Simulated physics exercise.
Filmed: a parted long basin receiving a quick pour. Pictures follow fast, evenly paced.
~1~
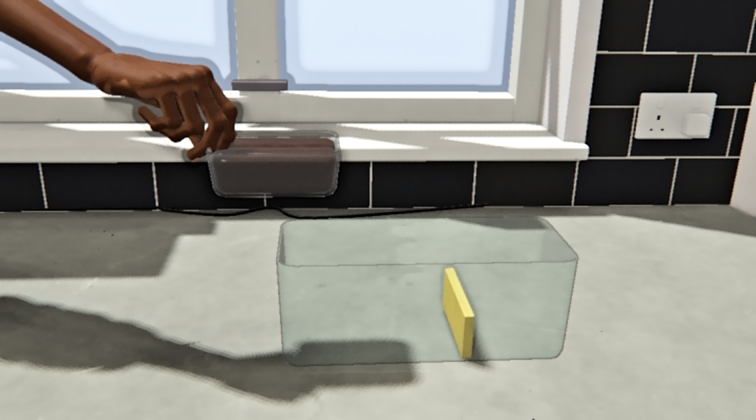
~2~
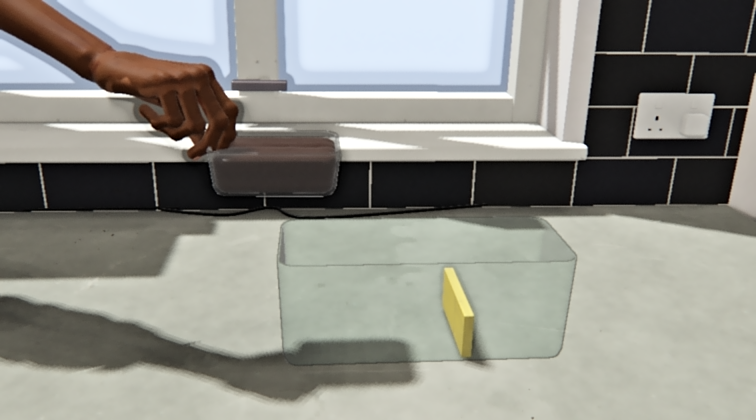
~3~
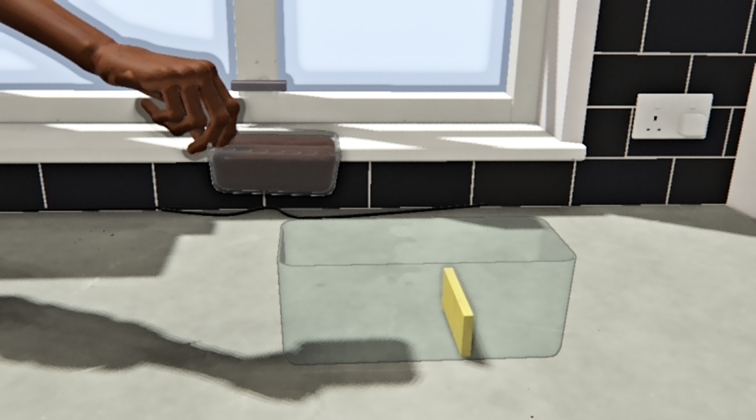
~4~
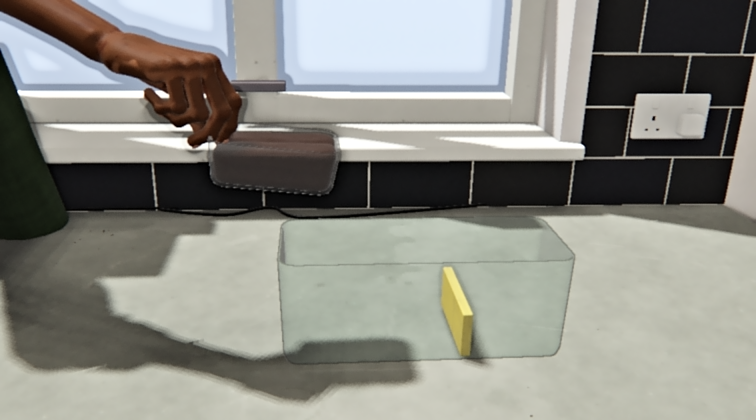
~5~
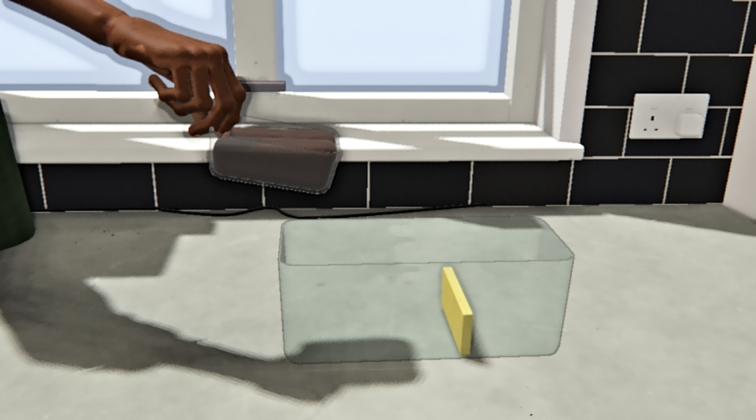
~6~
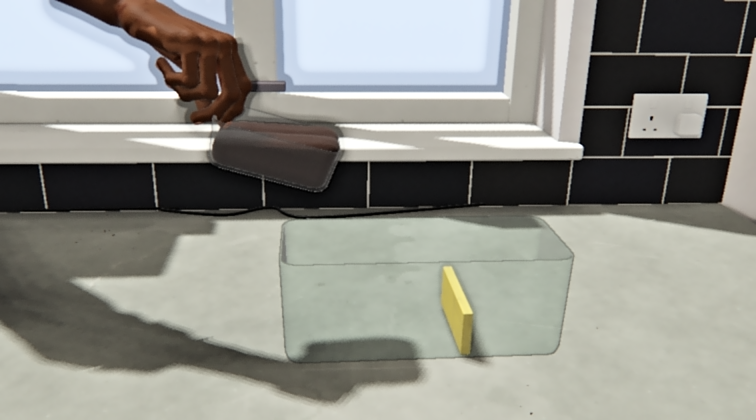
A small dark container tilts gradually to the right beneath a hand, above a clear basin.
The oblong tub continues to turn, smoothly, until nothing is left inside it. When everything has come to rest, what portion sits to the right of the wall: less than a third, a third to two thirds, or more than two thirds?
Less than a third sits there.
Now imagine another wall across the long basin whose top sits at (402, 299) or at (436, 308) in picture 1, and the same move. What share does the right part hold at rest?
Try 1: About 75 percent; try 2: About 40 percent.
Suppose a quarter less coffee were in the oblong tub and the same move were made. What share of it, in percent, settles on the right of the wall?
Near 5 in a hundred.
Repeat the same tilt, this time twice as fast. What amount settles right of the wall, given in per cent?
It comes to some 10 per cent.
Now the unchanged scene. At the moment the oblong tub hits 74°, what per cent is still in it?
20 per cent or so.
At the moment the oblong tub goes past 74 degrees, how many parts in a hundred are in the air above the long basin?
I'd put it at roughly 50 percent of it.
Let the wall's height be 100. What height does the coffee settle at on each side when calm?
Roughly 30 percent left, 0 percent right.
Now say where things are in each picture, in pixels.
In the first frame, tilt 0°; pouring edge (338, 143); surface from (216, 148) to (335, 147); the long basin's rim runs from (280, 243) to (561, 239); the wall's top is at (459, 292).
In the second frame, tilt 1°; pouring edge (338, 144); surface from (216, 147) to (336, 147).
In the third frame, tilt 3°; pouring edge (338, 144); surface from (216, 145) to (336, 146).
In the fourth frame, tilt 6°; pouring edge (338, 144); surface from (216, 142) to (336, 144).
In the fifth frame, tilt 10°; pouring edge (338, 145); surface from (217, 137) to (337, 140).
In the sixth frame, tilt 16°; pouring edge (338, 145); surface from (217, 130) to (339, 139); 3 per cent is over the edge.
A moment on, the oblong tub is tipped part way and 19 per cent is still to pour, 30 is left of the wall and 0 right of it.
Next, the oblong tub is tipped right over and 1 per cent is still to pour, 89 is left of the wall and 2 right of it.
Then the oblong tub is tipped right over and 0 per cent is still to pour, 92 is left of the wall and 3 right of it.
Later the oblong tub is tipped right over and 0 per cent is still to pour, 92 is left of the wall and 3 right of it.
Finally, 92 per cent lies left of the wall, 3 right of it and 5 outside.
